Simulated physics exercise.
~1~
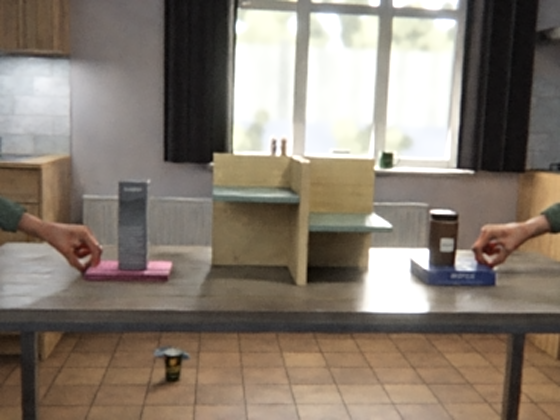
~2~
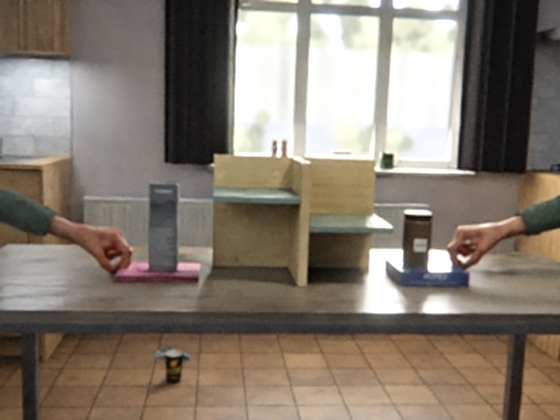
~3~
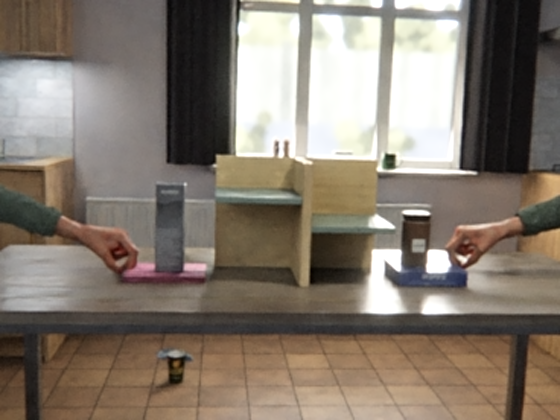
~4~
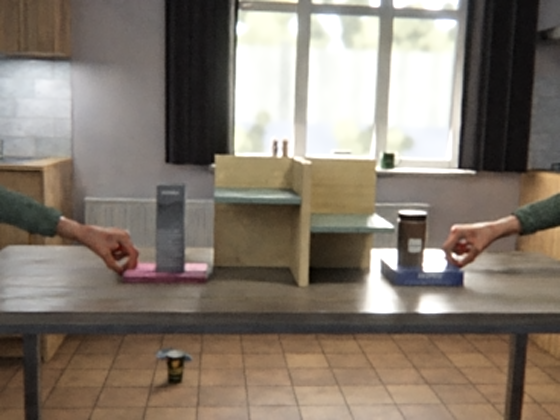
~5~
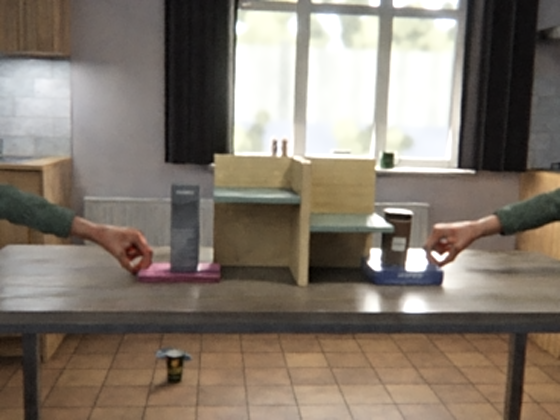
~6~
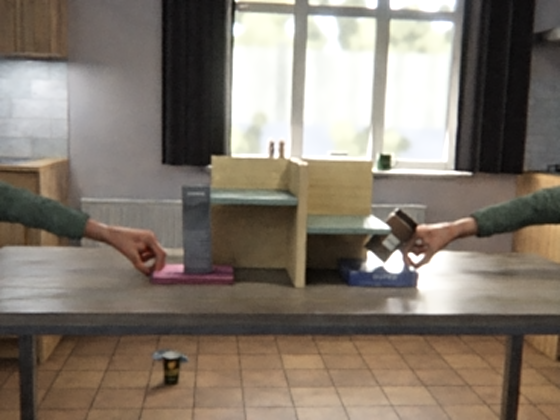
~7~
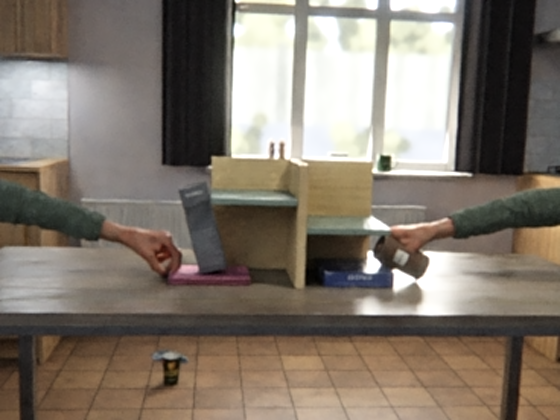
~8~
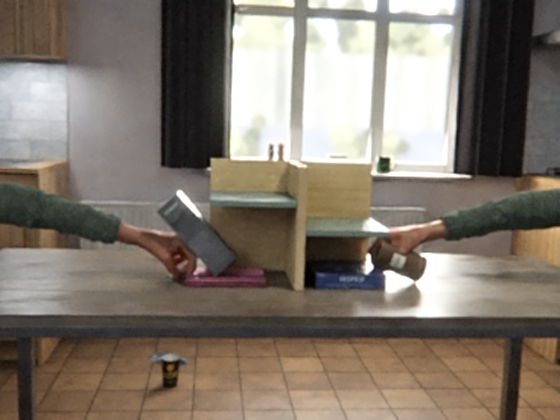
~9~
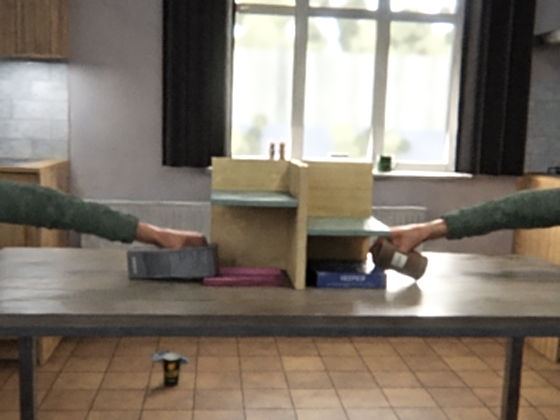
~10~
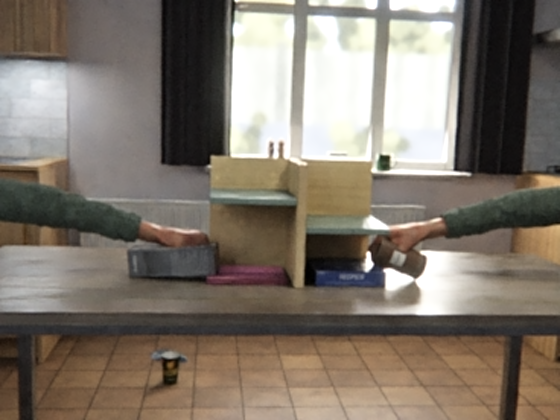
A pink board carrying a tall grey carton and a blue box carrying a brown jar were slid inward by two hands under low wooden shelves; the jar tipped off first, then the carton, and both ended up knocked over outside.
